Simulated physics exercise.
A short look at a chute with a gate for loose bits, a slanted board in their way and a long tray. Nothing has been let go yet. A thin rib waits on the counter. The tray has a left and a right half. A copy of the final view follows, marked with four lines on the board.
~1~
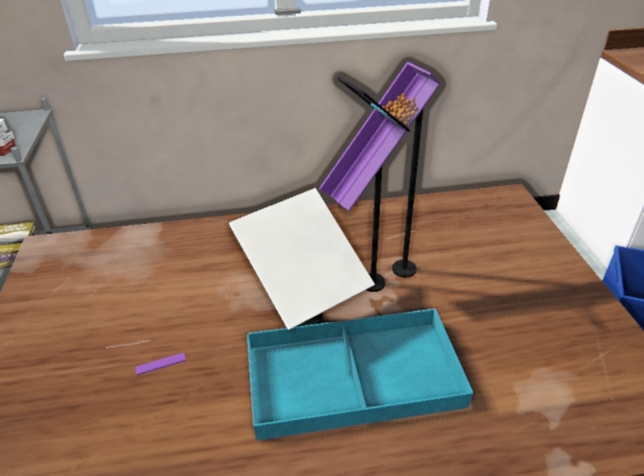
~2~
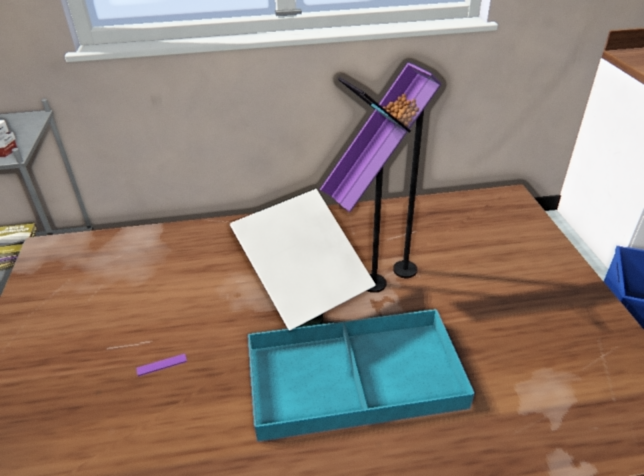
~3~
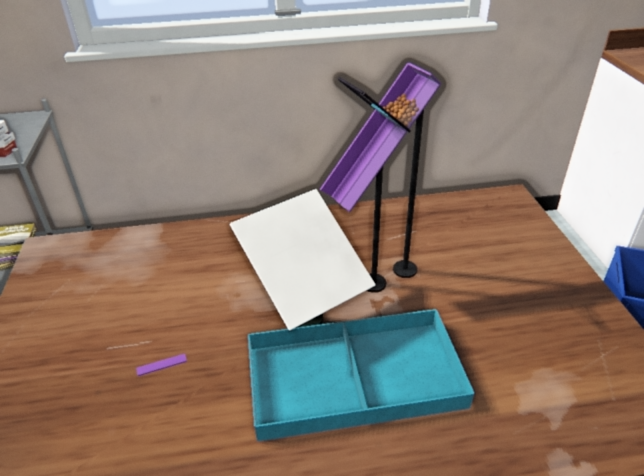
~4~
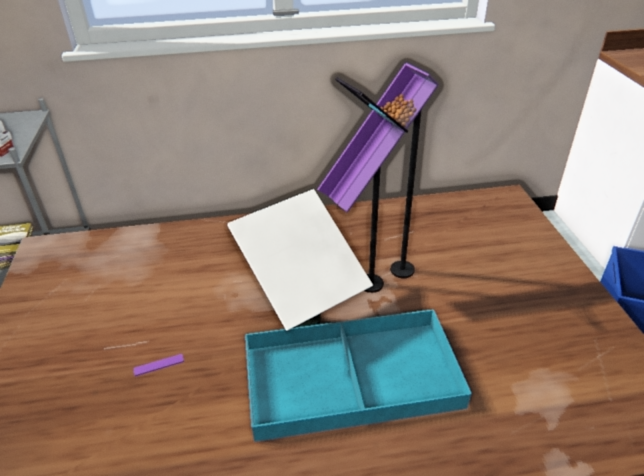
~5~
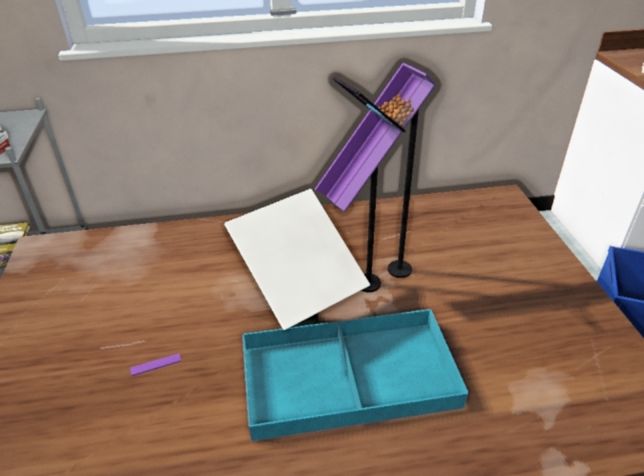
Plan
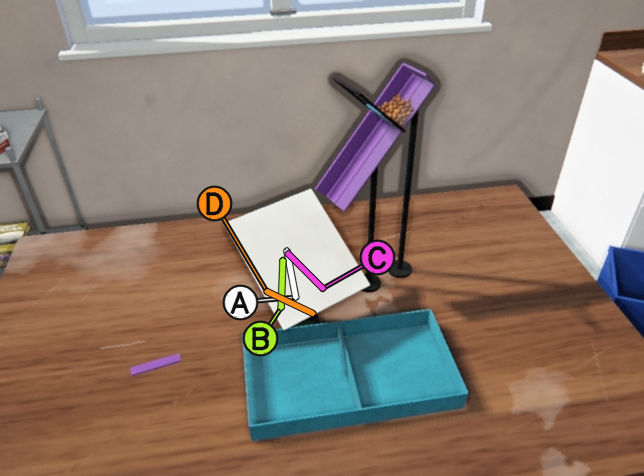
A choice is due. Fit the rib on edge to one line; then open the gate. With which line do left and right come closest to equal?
Line D.
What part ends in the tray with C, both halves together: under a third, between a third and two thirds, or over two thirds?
Over two thirds.
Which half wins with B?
More lands on the left.
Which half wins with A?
Left.
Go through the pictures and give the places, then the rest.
In the first picture, load behind the gate at (401, 111), cereal balls; lip of the chute at (340, 203), sloping fairly steeply.
In the second picture, middle of the board at (304, 255), tilted fairly steeply; middle of its low edge at (335, 306); of its high edge at (275, 206).
In the third picture, front corners of the tray at (255, 426) and (473, 393); front end of its middle wall at (367, 409); gate still shut at (383, 112).
In the fourth picture, middle of the load at (399, 112); lip at (338, 204).
In the fifth picture, middle of the load at (397, 112); lip at (335, 204).
On the marked copy, line A from (286, 250) to (295, 297); line B from (282, 260) to (281, 307); line C from (288, 253) to (322, 288); line D from (266, 291) to (312, 313).
With A, of what is caught, most in the left half, a small part in the right.
With B, of what is caught, most in the left half, a small part in the right.
With C, of what is caught, about a quarter in the left half, most in the right.
With D, of what is caught, about half in the left half, about half in the right.
